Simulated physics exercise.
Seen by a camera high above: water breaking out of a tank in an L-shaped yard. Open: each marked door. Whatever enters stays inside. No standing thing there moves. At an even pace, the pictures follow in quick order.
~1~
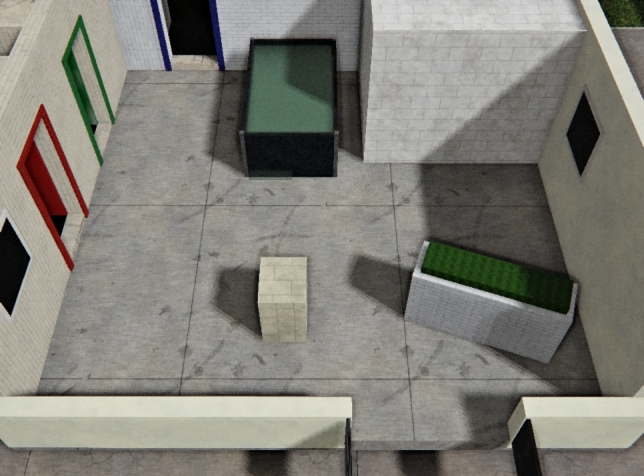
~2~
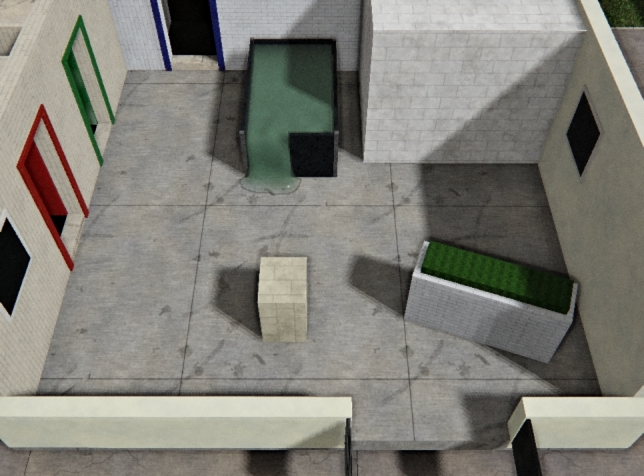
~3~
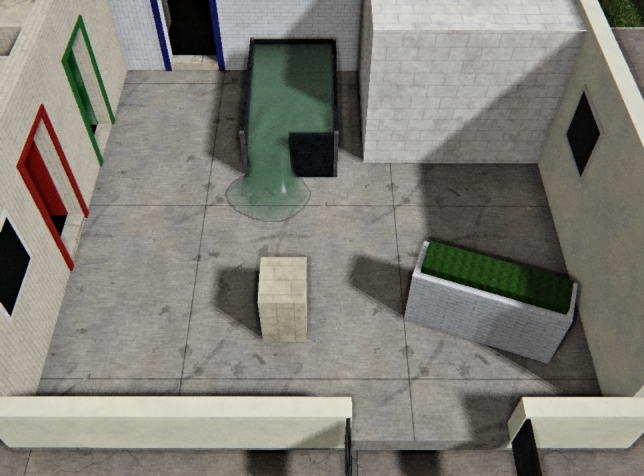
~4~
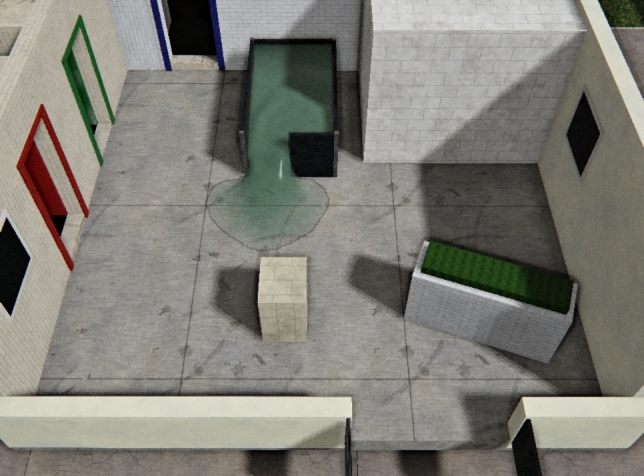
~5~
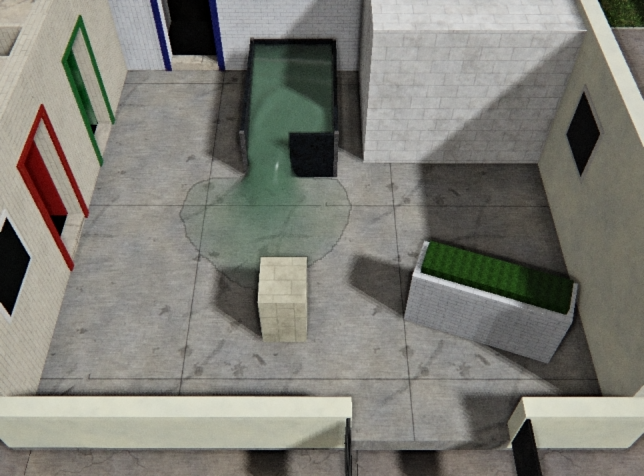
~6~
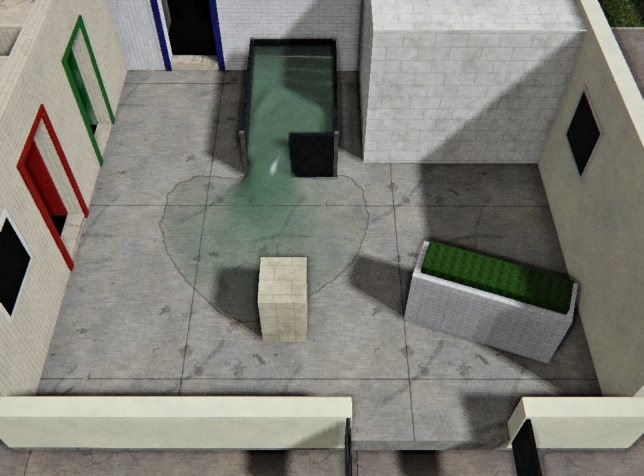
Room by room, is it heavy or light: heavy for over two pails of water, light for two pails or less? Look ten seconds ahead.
The red door gets two buckets or fewer. The green door gets two buckets or fewer. The blue door gets two buckets or fewer.
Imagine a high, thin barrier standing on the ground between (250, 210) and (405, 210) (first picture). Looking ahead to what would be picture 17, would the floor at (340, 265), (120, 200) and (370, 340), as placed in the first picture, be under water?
Outcome per location, in sequence: Unsoaked, soaking, unsoaked.
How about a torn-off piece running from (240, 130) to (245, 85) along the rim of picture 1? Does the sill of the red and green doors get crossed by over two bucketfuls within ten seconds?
Result - red door overshoots, green door overshoots.
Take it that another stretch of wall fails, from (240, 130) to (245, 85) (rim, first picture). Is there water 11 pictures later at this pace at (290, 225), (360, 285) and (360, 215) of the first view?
Taking each in turn, they come out kept dry, kept dry, kept dry.
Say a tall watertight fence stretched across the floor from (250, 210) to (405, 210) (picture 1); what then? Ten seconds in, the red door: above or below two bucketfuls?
With that change, the red door exceeds the limit.
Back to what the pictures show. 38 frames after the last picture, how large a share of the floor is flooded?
I'd say close to 70 per cent.
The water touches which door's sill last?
Door: The blue-painted one.
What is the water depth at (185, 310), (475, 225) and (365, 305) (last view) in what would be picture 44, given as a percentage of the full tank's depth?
Approx. values, in order: 12 %, 2 %, 8 %.
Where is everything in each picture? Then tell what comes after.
The open tank at (291, 87) is whole and still, in the first picture.
The front is at (294, 185), out from the gap at (269, 159), in the second picture.
The front is at (282, 216), out from the gap at (269, 162), in the third picture.
Water pours out at (269, 163) and has run to (253, 244), in the fourth picture.
The front is at (250, 283), out from the gap at (269, 163), in the fifth picture.
Water pours out at (269, 163) and has run to (243, 315), in the sixth picture.
A moment on, water covers 35 % of the floor; the red door not reached, the green door not reached, the blue door not reached.
Next, water covers 50 % of the floor; the red door wet at the sill, nothing in, the green door not reached, the blue door not reached.
Then, water covers 55 % of the floor; the red door wet at the sill, nothing in, the green door not reached, the blue door not reached.
Later, water covers 70 % of the floor; the red door wet at the sill, nothing in, the green door wet at the sill, nothing in, the blue door not reached.
In the end, water covers 95 % of the floor; the red door wet at the sill, nothing in, the green door wet at the sill, nothing in, the blue door wet at the sill, nothing in.
